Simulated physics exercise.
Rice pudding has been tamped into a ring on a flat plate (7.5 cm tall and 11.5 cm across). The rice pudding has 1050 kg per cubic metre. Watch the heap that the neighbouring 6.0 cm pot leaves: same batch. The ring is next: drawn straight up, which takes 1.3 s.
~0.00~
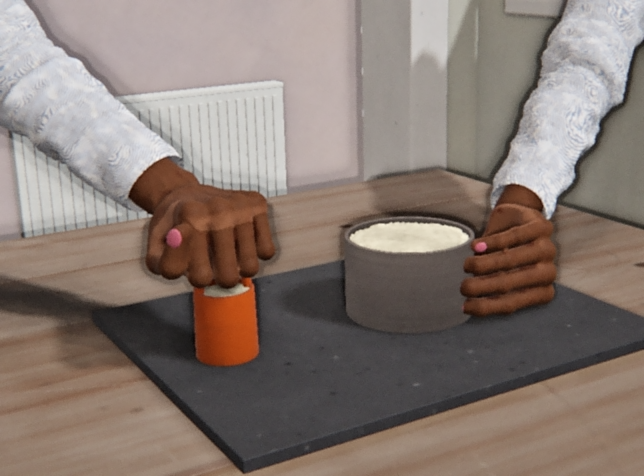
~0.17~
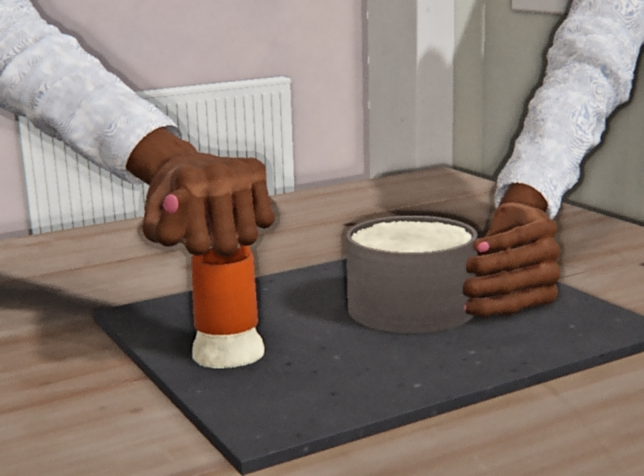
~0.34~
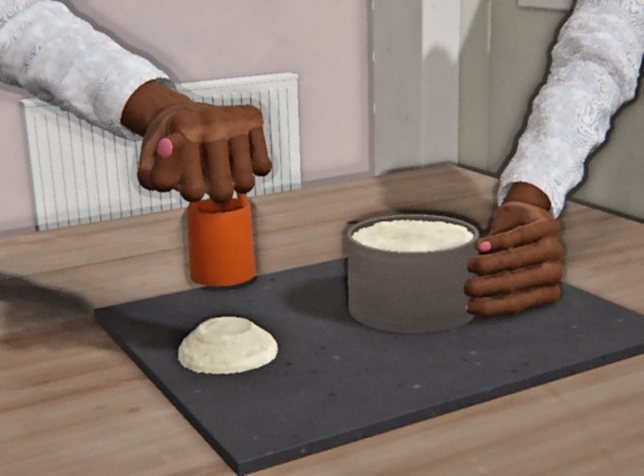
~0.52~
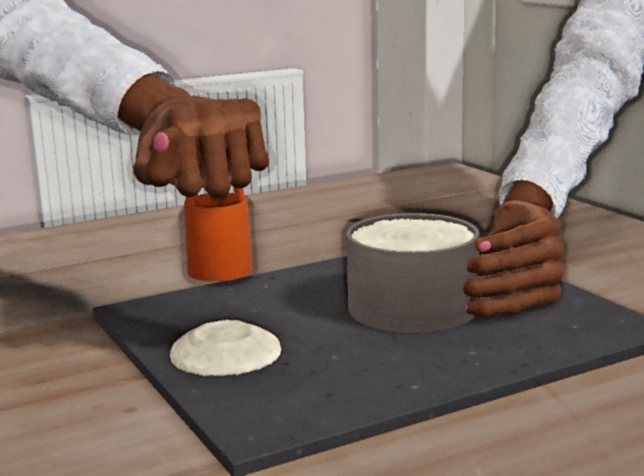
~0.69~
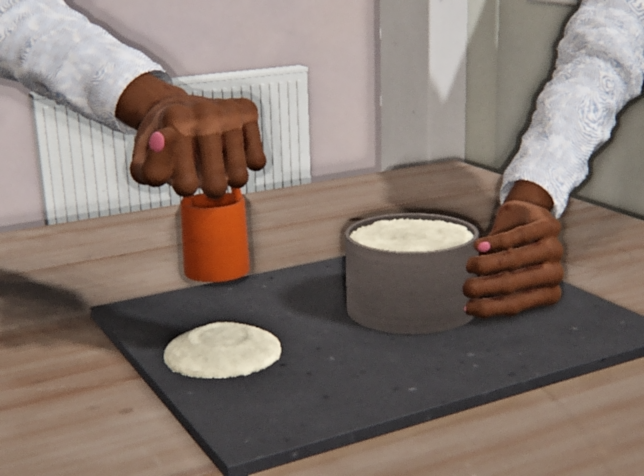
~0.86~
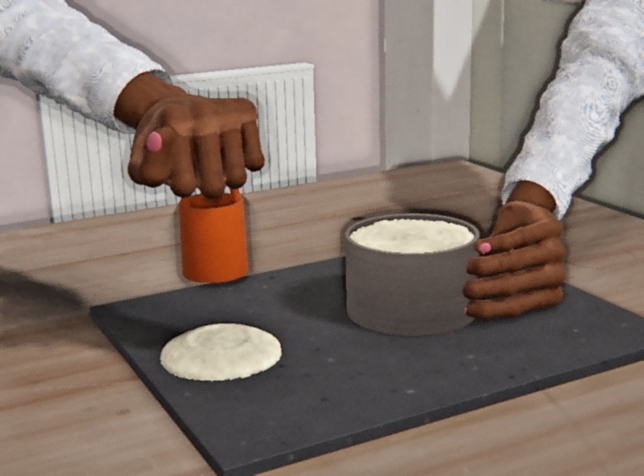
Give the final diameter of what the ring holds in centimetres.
It comes to near 25.5 cm.
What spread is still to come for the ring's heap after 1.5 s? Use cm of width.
Some 5.0 cm.
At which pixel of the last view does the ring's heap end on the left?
Around (277, 315).
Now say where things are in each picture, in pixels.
Middle of the pot's mouth at (224, 290), still down; middle of the ring's top at (409, 237), not yet moved, in the first picture.
Middle of the pot's mouth at (222, 259), raised 2.8 cm; middle of the ring's top at (411, 236), not yet moved, in the second picture.
Middle of the pot's mouth at (218, 209), raised 7.1 cm; what the pot left 2.6 cm high and 8.7 cm wide, top at (226, 330); middle of the ring's top at (413, 235), not yet moved, in the third picture.
Middle of the pot's mouth at (216, 203), raised 7.5 cm; what the pot left 2.1 cm high and 9.6 cm wide, top at (224, 336); middle of the ring's top at (413, 234), not yet moved, in the fourth picture.
Middle of the pot's mouth at (213, 203), raised 7.5 cm; what the pot left 1.9 cm high and 10 cm wide, top at (221, 338); middle of the ring's top at (412, 235), not yet moved, in the fifth picture.
Middle of the pot's mouth at (211, 204), raised 7.5 cm; what the pot left 1.8 cm high and 10 cm wide, top at (220, 340); middle of the ring's top at (412, 235), not yet moved, in the sixth picture.
After 1.2 s, the ring is up 1.9 cm; the rice pudding has come down 0.6 cm to 6.9 cm and is 15 cm wide.
After 1.5 s, the ring is up 4.6 cm; the rice pudding has come down 3.8 cm to 3.7 cm and is 20 cm wide.
After 1.8 s, the ring is up 7.3 cm; the rice pudding has come down 4.6 cm to 2.9 cm and is 23 cm wide.
After 2.2 s, the ring is clear; the rice pudding has come down 4.8 cm to 2.7 cm and is 25 cm wide.
After 3.9 s, at rest, the ring is clear; the rice pudding has come down 4.9 cm to 2.6 cm and is 25 cm wide.
